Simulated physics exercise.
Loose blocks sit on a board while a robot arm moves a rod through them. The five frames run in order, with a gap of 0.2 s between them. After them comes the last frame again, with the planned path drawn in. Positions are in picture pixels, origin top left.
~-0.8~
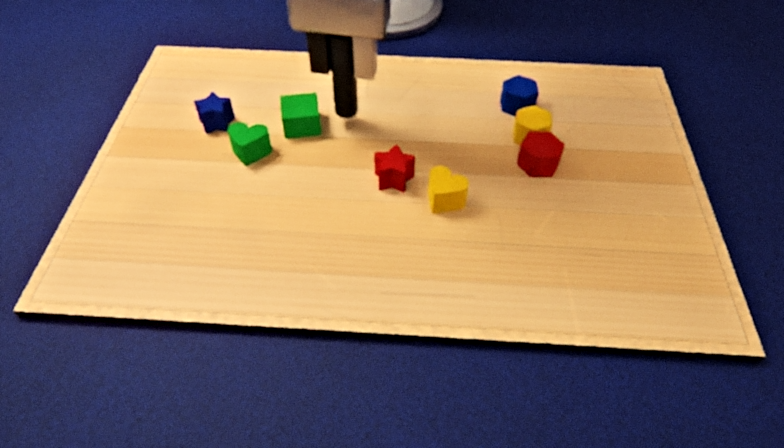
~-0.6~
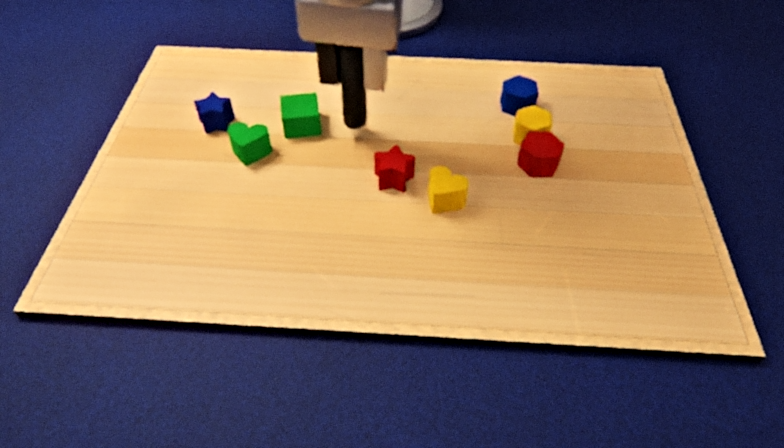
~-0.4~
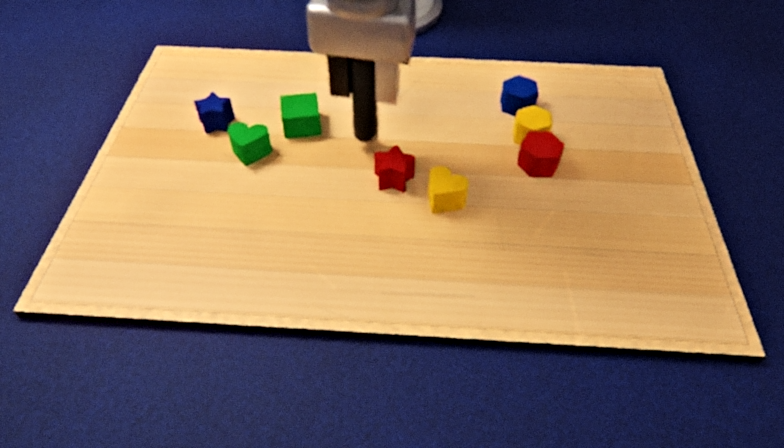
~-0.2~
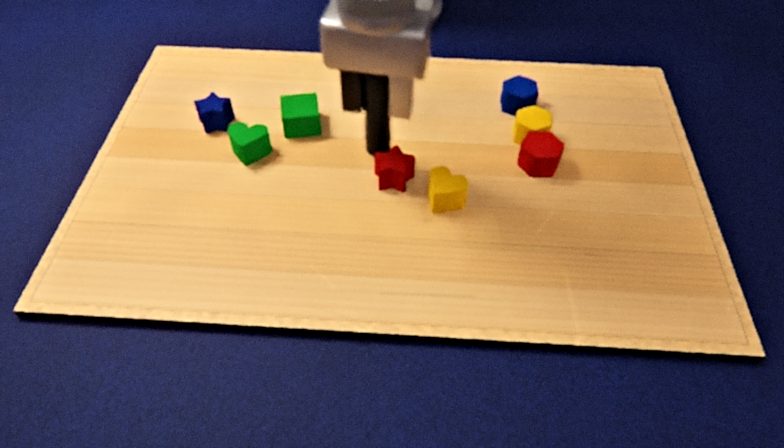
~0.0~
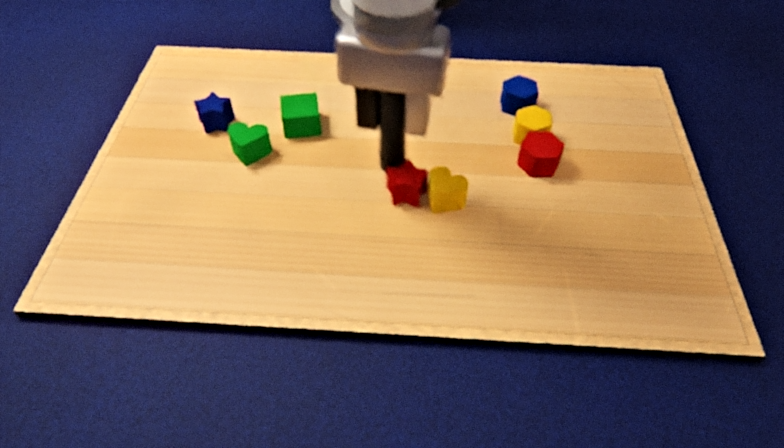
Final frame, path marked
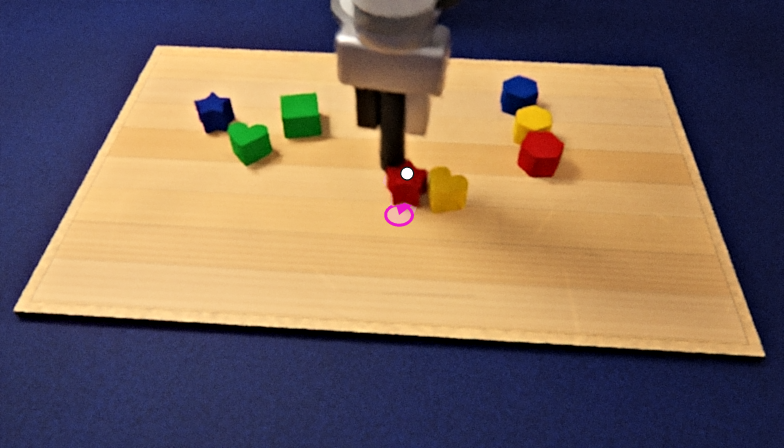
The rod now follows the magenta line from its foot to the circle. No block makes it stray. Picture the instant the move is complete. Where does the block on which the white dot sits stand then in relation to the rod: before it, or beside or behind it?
Slid off.
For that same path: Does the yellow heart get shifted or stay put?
Here's my answer: The yellow heart gets displaced.
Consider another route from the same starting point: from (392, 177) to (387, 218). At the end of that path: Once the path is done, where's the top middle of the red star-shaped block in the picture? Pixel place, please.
The middle of the upper face of the red star-shaped block will lie at about (417, 198) in the picture.
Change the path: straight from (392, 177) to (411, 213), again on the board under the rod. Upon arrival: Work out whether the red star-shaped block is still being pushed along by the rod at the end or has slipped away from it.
I'd say it is still being pushed.
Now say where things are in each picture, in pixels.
The first picture shows lower end of the rod (347, 112), tops of blocks, red star-shaped block (394, 159), yellow heart (447, 180).
The second picture shows rod (356, 123), blocks as before.
The third picture shows rod (366, 135), blocks as before.
The fourth picture shows rod (378, 150), blocks as before.
The fifth picture shows rod (393, 167), red star-shaped block (407, 174), yellow heart (447, 180).
The drawn path runs from (392, 177) through (402, 188) and (404, 201) to (399, 215); the dot is on the red star-shaped block.
The first path, step by step. Halfway along, rod (405, 185); red star-shaped block (421, 193); yellow heart (458, 183).
At the end, rod (399, 205); red star-shaped block (424, 208), turned 25° anticlockwise; yellow heart (458, 183).
